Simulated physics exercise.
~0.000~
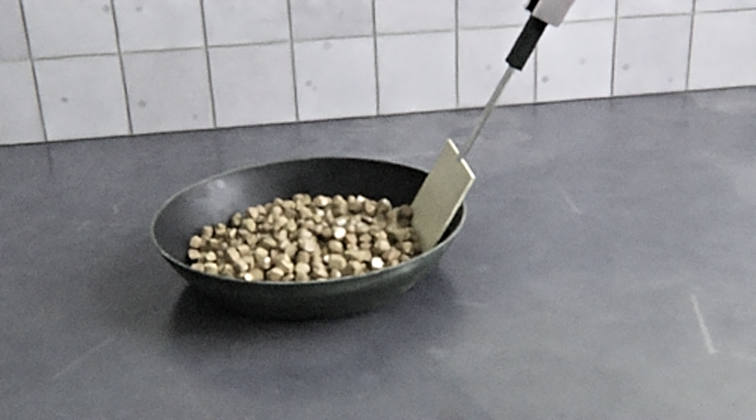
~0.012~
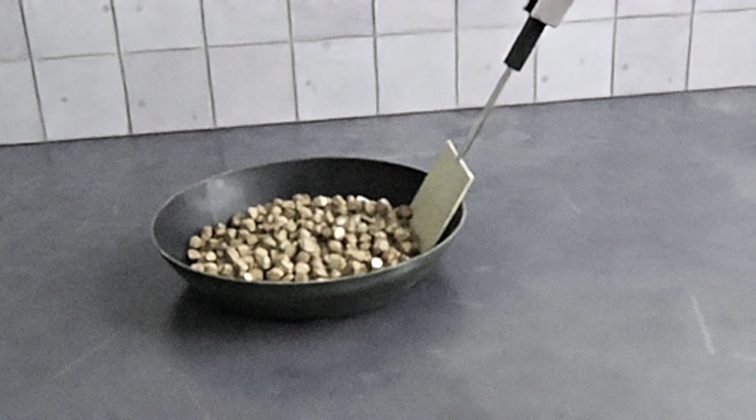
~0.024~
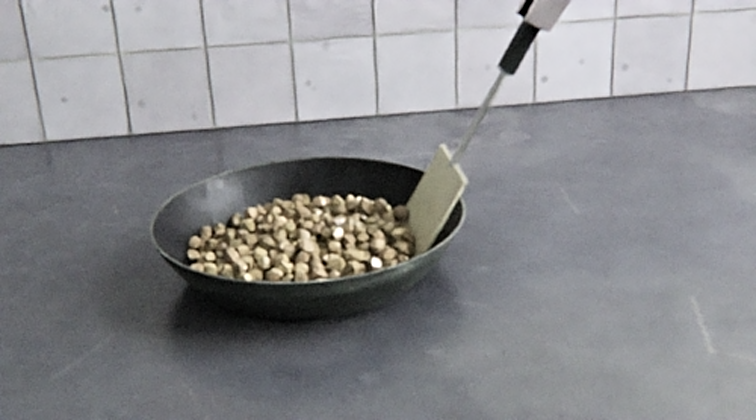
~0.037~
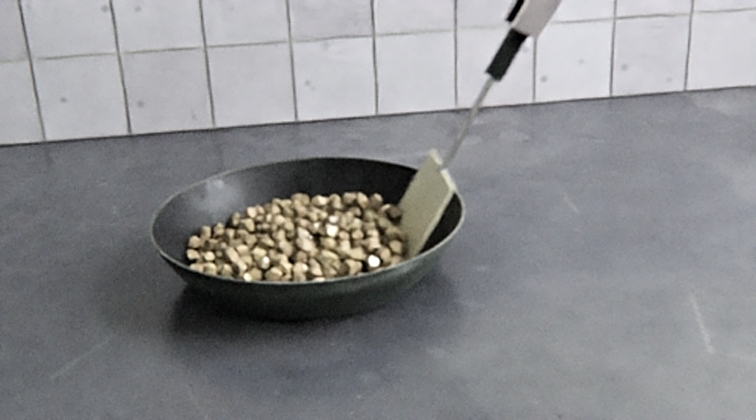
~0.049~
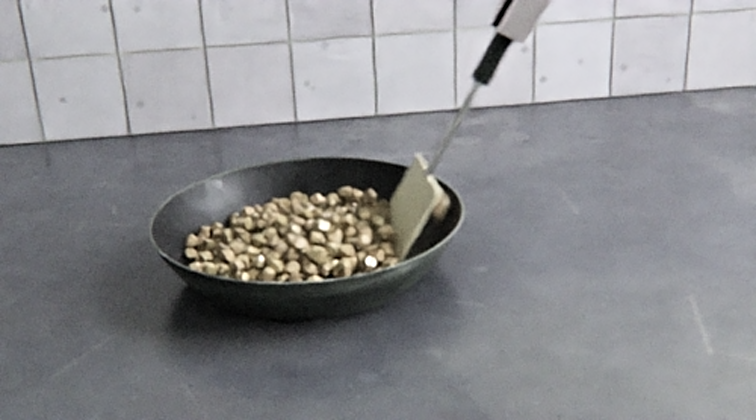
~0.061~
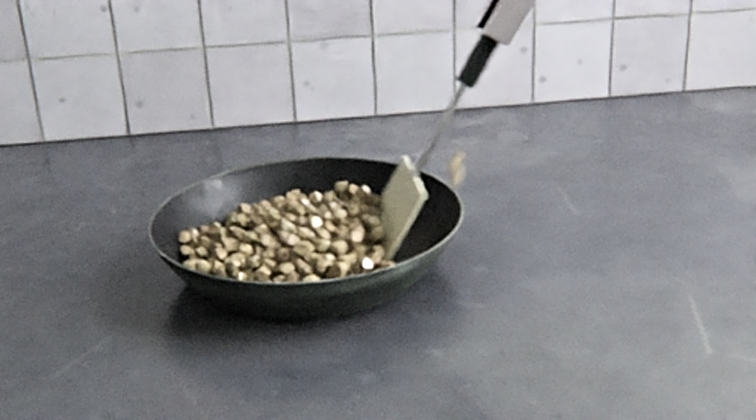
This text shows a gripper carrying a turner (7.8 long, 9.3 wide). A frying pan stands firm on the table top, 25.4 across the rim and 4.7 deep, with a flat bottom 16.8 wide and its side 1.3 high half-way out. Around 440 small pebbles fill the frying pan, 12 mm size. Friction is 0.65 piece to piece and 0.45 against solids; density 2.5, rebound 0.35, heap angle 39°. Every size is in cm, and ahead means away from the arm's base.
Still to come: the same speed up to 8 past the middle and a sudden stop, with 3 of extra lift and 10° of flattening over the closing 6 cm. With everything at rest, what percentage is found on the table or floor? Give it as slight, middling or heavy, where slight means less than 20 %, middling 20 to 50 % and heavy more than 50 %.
Middling.
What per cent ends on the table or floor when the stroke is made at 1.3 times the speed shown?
40 %.
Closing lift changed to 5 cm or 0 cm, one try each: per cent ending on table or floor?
About 35 and 20 per cent.
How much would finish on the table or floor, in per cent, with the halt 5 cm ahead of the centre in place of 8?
That would give close to 10 per cent.
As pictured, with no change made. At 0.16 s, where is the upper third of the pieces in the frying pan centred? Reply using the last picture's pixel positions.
Centre: Roughly (223, 218) in the last picture.
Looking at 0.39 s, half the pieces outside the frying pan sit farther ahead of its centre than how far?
It's close to 18 cm ahead of the centre.
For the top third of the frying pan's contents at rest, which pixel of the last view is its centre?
The middle lies somewhere around (225, 249).
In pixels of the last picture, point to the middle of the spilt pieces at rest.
Roughly at (67, 283) in the final view.
After 0.11 s, sloping 60°, highest piece 21 above the table; 434 in the frying pan, 2 on the blade or in flight.
After 0.16 s, sloping 57°, highest piece 31 above the table; 432 in the frying pan, 4 on the blade or in flight.
After 0.39 s, sloping 50°, highest piece 49 above the table; 278 in the frying pan, 123 on the table or floor, 35 on the blade or in flight.
After 1.44 s, sloping 50°, highest piece 5 above the table; 277 in the frying pan, 159 on the table or floor.
At rest, 277 in the frying pan, 159 on the table or floor. That is 36 % on the table or floor.
